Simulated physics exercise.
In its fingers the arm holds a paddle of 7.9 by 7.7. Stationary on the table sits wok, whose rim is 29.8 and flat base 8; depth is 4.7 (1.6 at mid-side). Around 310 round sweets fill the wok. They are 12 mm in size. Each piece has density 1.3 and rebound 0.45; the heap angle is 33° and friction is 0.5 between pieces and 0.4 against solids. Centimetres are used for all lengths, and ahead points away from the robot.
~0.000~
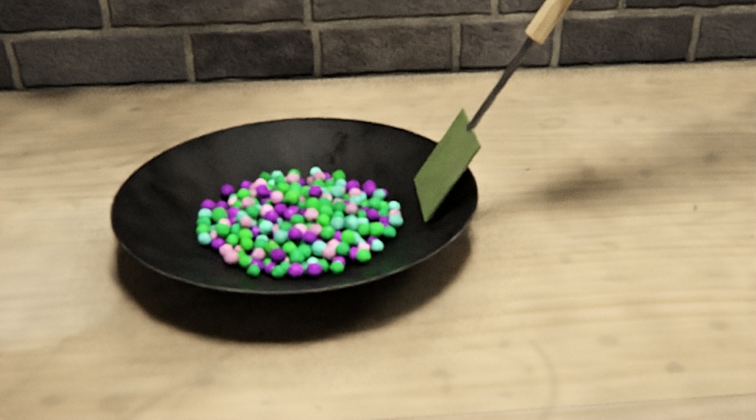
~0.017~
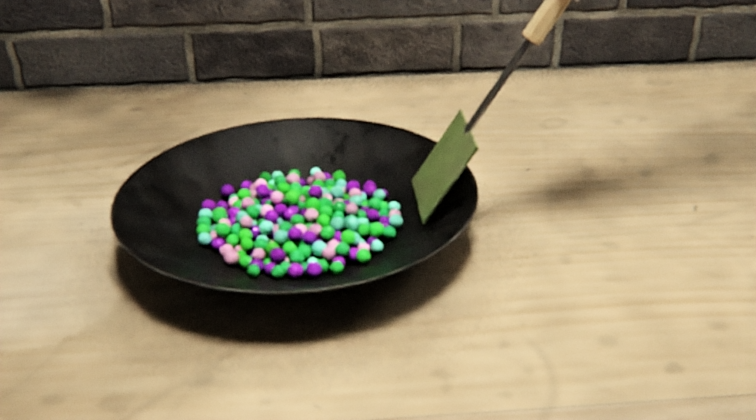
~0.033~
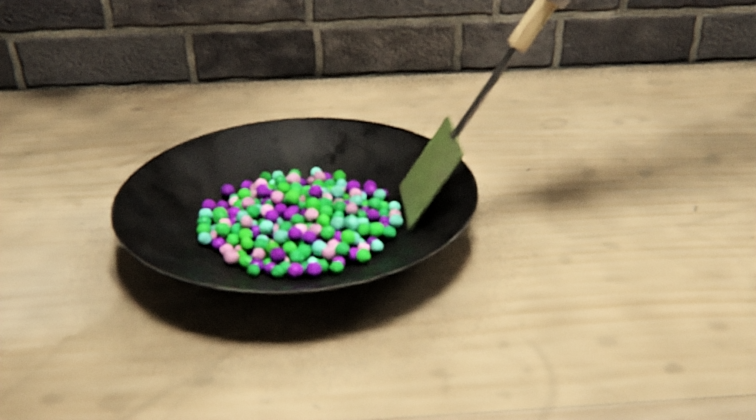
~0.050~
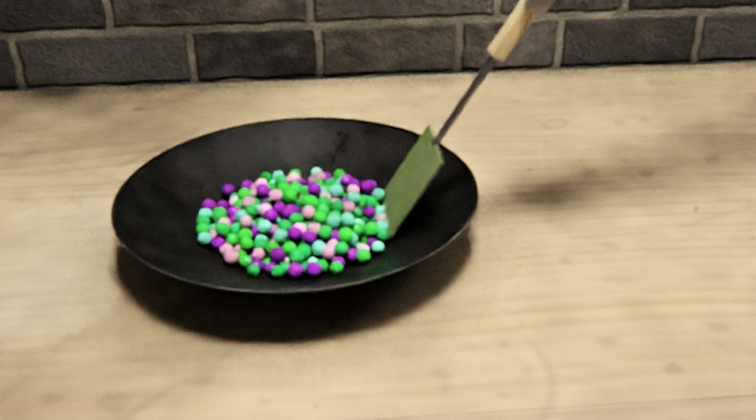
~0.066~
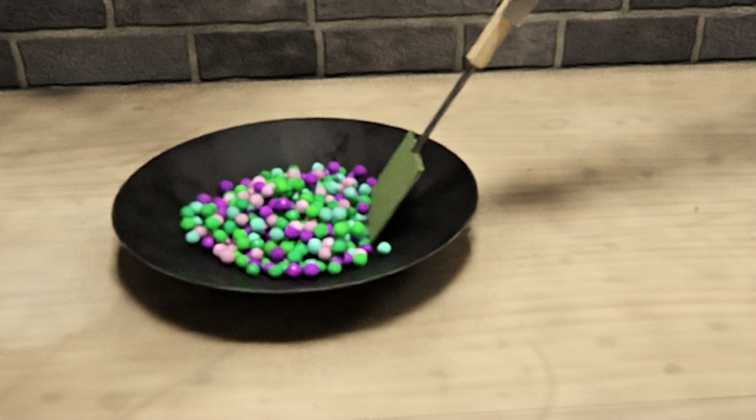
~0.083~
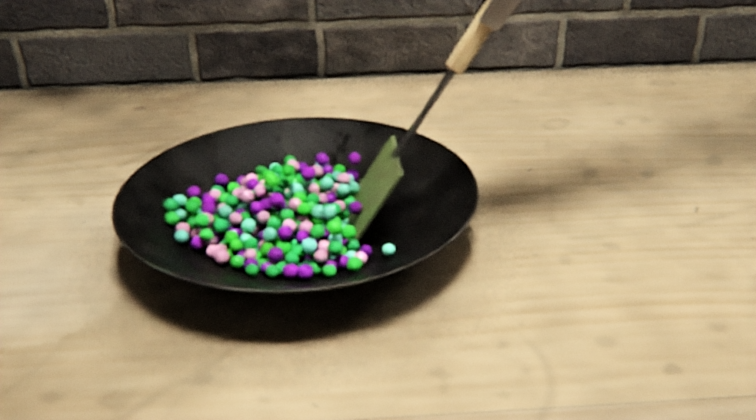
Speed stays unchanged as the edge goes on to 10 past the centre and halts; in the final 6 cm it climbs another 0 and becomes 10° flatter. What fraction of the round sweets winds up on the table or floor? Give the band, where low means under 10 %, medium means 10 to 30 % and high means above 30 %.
Band: High.
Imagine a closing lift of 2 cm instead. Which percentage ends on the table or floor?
Some 40 in a hundred.
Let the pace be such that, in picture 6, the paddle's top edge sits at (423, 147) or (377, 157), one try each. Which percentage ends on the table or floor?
Around 25 per cent, then around 50 per cent.
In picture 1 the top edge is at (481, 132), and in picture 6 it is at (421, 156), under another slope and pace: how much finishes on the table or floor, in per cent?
Close to 30 in a hundred.
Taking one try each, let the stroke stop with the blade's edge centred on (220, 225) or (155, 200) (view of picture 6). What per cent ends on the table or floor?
The two tries give near 15 and near 50 in a hundred.
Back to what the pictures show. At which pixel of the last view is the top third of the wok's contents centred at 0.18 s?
Centre: Approx. (189, 195) in the last view.
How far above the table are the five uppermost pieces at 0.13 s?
Height: Some 6 cm.
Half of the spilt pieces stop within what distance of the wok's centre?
Some 28 centimetres.
By 0.13 s, sloping 58°, highest piece 8 above the table; 309 in the wok.
By 0.18 s, sloping 55°, highest piece 8 above the table; 308 in the wok, 1 on the blade or in flight.
By 0.41 s, sloping 48°, highest piece 6 above the table; 185 in the wok, 120 on the table or floor, 4 on the blade or in flight.
By 1.46 s, sloping 48°, highest piece 6 above the table; 185 in the wok, 124 on the table or floor.
Final count, 185 in the wok, 124 on the table or floor. That is 40 % on the table or floor.
